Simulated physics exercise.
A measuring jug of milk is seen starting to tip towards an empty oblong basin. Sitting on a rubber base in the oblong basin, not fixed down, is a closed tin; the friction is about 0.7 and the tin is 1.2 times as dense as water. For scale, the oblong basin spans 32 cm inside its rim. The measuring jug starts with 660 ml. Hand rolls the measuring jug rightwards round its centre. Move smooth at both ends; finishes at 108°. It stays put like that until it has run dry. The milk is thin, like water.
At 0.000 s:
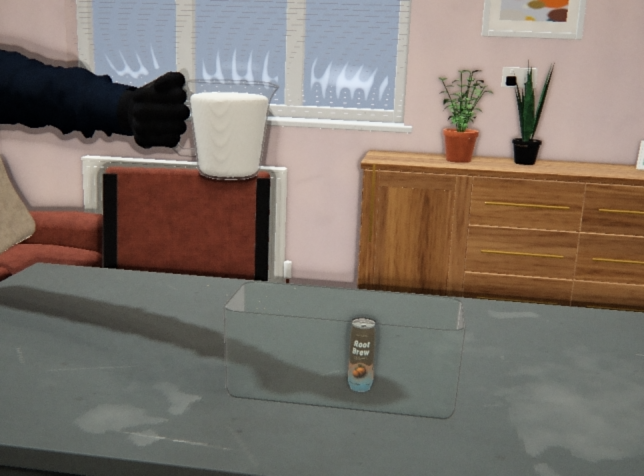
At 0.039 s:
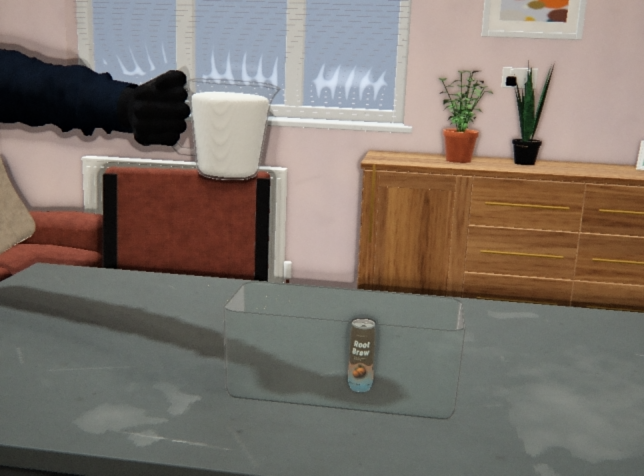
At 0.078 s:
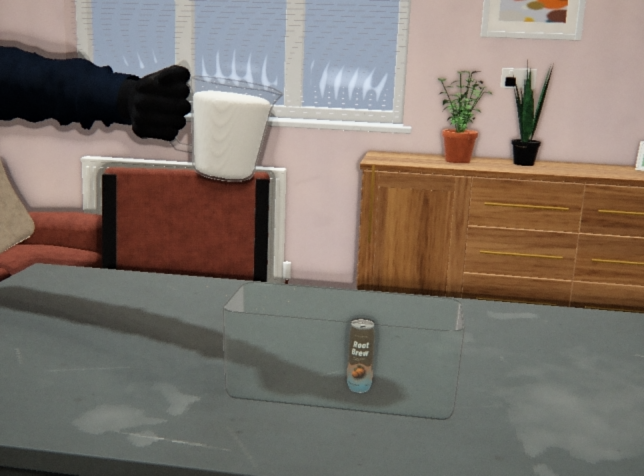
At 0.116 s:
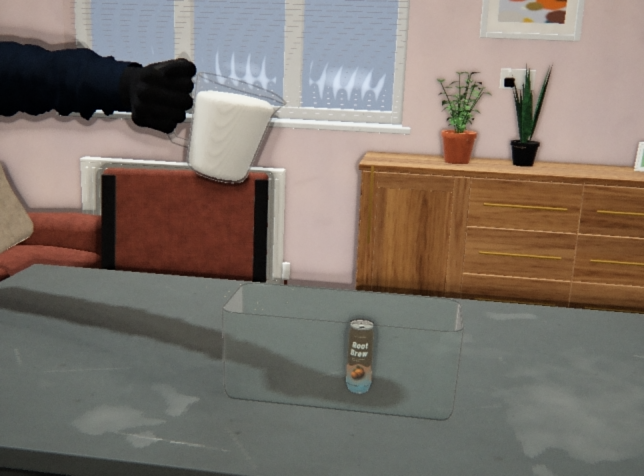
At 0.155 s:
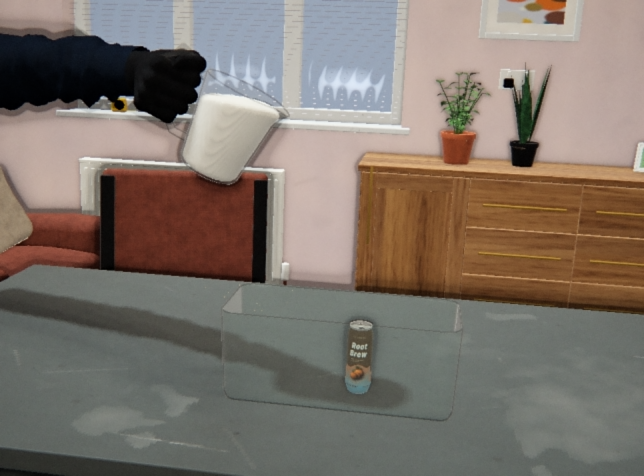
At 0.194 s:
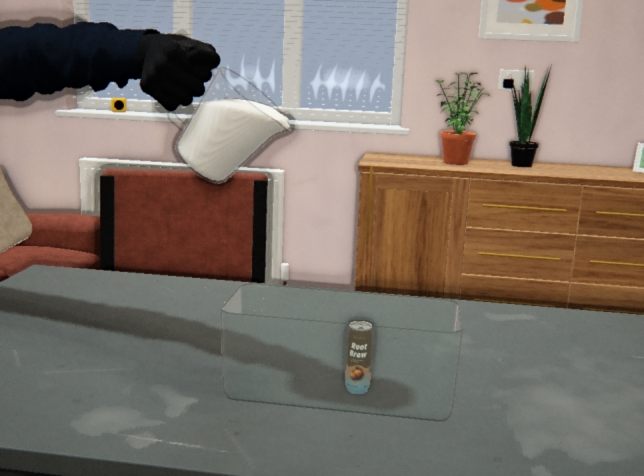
In a pink-walled room, a black-gloved hand held a clear jug of milk above a table with a can inside a clear basin, then tilted the jug steadily further to the right.
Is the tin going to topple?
Yes.
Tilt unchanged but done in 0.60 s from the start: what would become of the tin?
Well, the tin simply tips.
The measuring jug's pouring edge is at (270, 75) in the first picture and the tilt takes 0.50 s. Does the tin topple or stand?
Result: Tin tipped over.
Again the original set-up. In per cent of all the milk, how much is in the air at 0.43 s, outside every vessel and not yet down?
Estimate: About 50 % of all of it.
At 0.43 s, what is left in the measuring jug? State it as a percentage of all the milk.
Near 44 in a hundred.
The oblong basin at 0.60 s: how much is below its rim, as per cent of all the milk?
That comes to about 66 percent.
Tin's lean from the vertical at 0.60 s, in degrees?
Looks like some 10 degrees from vertical upright.
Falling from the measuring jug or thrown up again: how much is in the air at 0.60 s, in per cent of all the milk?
26 per cent or so.
By 0.43 s the tilt is 105° and 44 per cent is still to pour; the tin stands where it began.
By 0.60 s the tilt is 108° and 8 per cent is still to pour; the tin leans 9°.
By 0.78 s the tilt is 108° and 0 per cent is still to pour; the tin lies on its side.
By 0.98 s the tilt is 108° and 0 per cent is still to pour; the tin lies on its side.
At rest the tin lies on its side.
